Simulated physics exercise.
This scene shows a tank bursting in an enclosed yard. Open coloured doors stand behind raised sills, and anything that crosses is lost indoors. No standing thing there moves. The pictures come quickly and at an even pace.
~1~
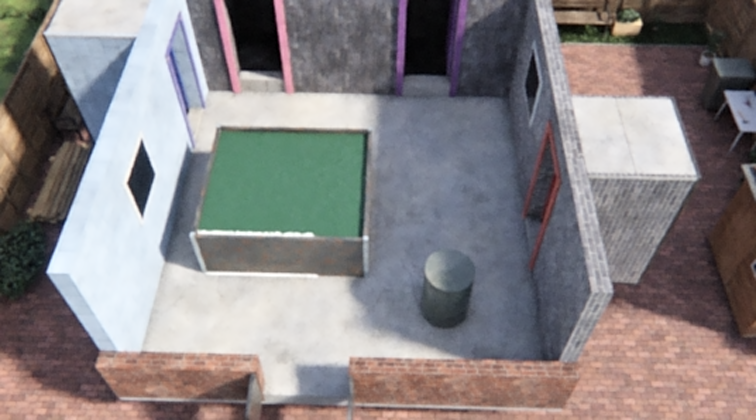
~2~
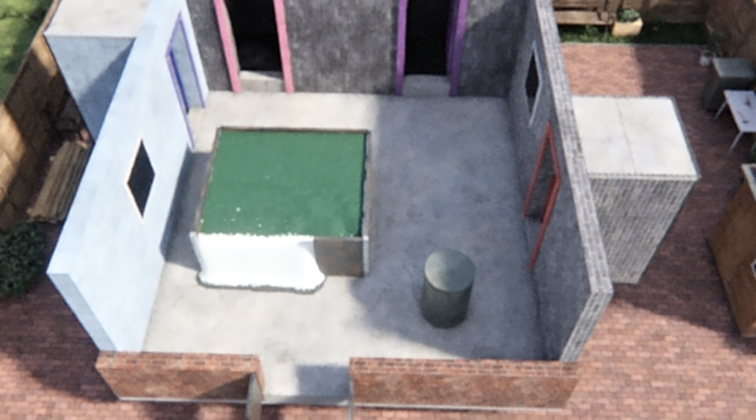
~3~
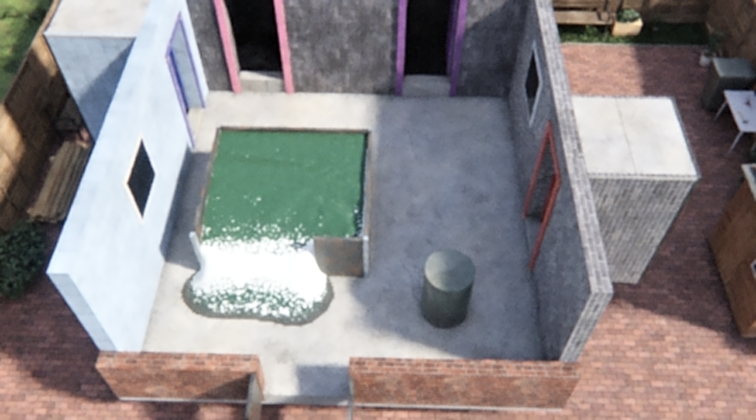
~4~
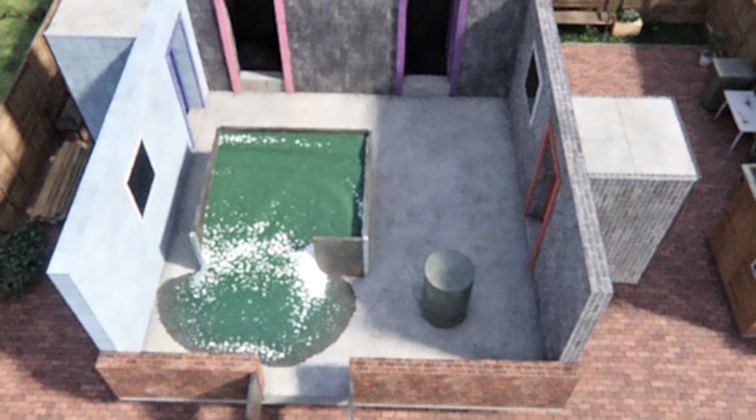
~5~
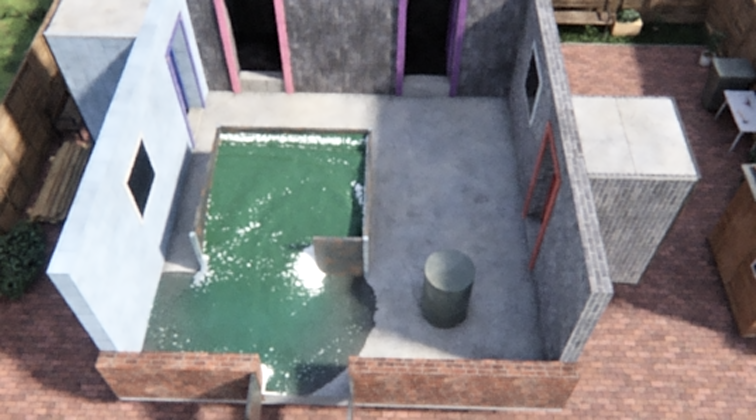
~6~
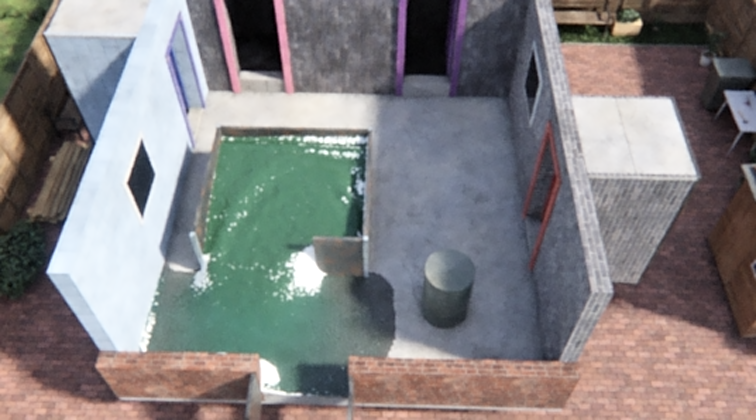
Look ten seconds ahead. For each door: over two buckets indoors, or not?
Result: Red door: No more than two buckets, blue door: More than two buckets, purple door: No more than two buckets, pink door: No more than two buckets.
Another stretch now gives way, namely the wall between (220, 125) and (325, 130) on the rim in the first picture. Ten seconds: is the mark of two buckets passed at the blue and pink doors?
So here's how it goes: Blue door runs over, while pink door runs over.
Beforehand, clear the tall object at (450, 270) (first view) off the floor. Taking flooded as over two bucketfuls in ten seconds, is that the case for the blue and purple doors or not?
Going through them, I find the blue door overflows and the purple door escapes flooding.
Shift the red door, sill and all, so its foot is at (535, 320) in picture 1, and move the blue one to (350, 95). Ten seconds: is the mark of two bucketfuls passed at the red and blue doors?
Put simply, the red door tops the mark and the blue door comes up short.
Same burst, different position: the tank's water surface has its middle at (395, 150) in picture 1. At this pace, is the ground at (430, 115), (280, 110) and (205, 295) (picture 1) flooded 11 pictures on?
Log: No flood; no flood; flood.
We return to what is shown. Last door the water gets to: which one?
I'd go with the one in purple.
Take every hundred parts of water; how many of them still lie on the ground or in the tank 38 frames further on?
72 %.
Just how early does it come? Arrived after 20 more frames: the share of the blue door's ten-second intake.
Estimate: Roughly 20 %.
A moment on, water covers 20 % of the floor; the red door not reached, the blue door not reached, the purple door not reached, the pink door not reached.
Next, water covers 30 % of the floor; the red door not reached, the blue door not reached, the purple door not reached, the pink door not reached.
Then, water covers 50 % of the floor; the red door wet at the sill, nothing in, the blue door under two buckets in, the purple door not reached, the pink door wet at the sill, nothing in.
Later, water covers 95 % of the floor; the red door wet at the sill, nothing in, the blue door over two buckets in, the purple door wet at the sill, nothing in, the pink door wet at the sill, nothing in.
In the end, water covers 100 % of the floor; the red door wet at the sill, nothing in, the blue door over two buckets in, the purple door wet at the sill, nothing in, the pink door wet at the sill, nothing in.
